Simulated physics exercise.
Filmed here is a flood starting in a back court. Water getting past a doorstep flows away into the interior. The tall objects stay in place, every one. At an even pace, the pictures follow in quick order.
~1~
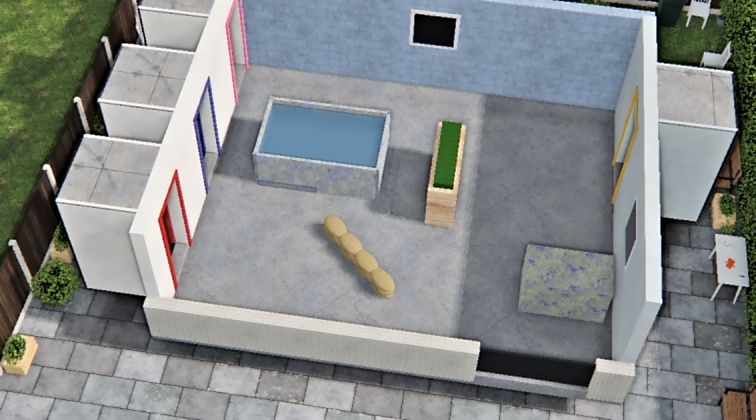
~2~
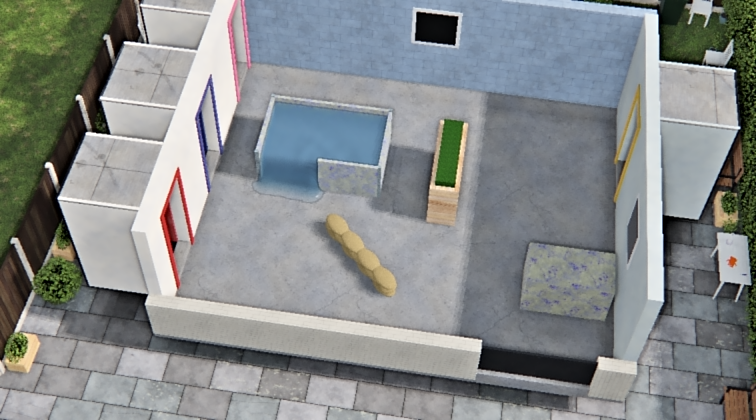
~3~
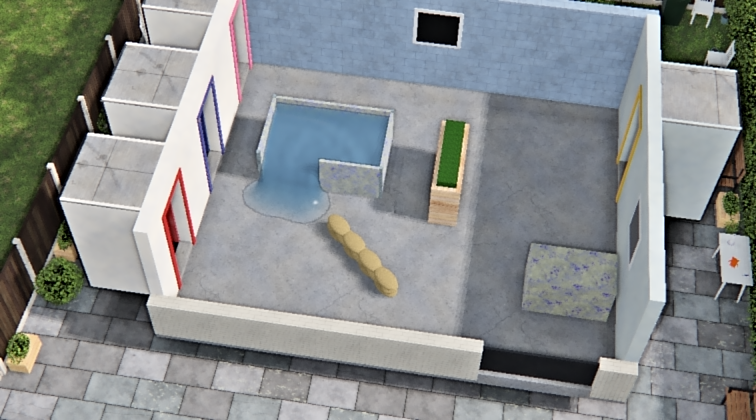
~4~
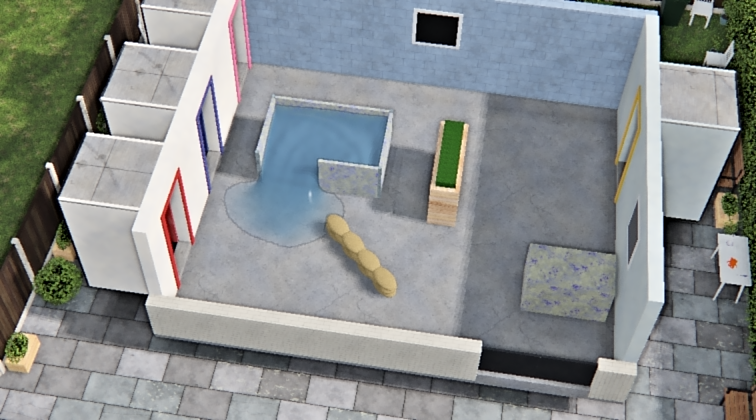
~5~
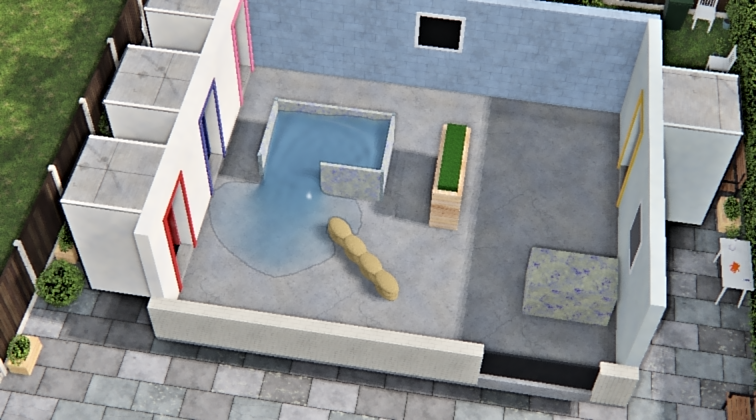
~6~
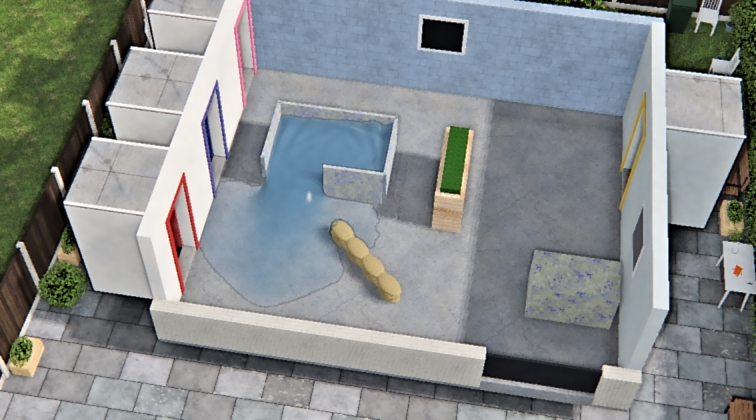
Water pouring from a gap in an open tank and spreading across a walled grey court, reaching around a row of sandbags.
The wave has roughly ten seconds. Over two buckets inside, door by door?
In order: Most likely the red door gets too much water, most likely the pink door gets two buckets or less, most likely the yellow door gets two buckets or less, most likely the blue door gets two buckets or less.
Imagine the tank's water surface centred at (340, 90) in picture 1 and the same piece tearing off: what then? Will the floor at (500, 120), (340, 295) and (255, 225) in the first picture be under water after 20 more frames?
Spot one is not touched, spot two is touched, spot three is touched.
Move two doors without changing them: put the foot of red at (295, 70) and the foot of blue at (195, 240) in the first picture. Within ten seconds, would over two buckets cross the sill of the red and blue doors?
As it turns out, the red keeps within it while the blue runs past it.
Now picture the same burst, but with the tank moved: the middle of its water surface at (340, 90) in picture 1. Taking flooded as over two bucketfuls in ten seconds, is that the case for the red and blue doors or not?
Checking each door, the red door crosses the line and the blue door crosses the line.
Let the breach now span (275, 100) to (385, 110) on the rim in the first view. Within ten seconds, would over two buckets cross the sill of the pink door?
At the pink door, the flow beats the threshold.
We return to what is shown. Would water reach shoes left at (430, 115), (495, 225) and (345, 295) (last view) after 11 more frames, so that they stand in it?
In turn, the points end up high and dry, high and dry and soaked.
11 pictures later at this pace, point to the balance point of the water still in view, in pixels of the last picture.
(294, 233).
A moment on, water covers 25 % of the floor; the red door wet at the sill, nothing in, the pink door not reached, the yellow door not reached, the blue door wet at the sill, nothing in.
Next, water covers 25 % of the floor; the red door under two buckets in, the pink door not reached, the yellow door not reached, the blue door wet at the sill, nothing in.
Then, water covers 40 % of the floor; the red door far over two buckets in, the pink door not reached, the yellow door not reached, the blue door wet at the sill, nothing in.
Later, water covers 55 % of the floor; the red door far over two buckets in, the pink door not reached, the yellow door not reached, the blue door wet at the sill, nothing in.
In the end, water covers 85 % of the floor; the red door far over two buckets in, the pink door wet at the sill, nothing in, the yellow door wet at the sill, nothing in, the blue door wet at the sill, nothing in.
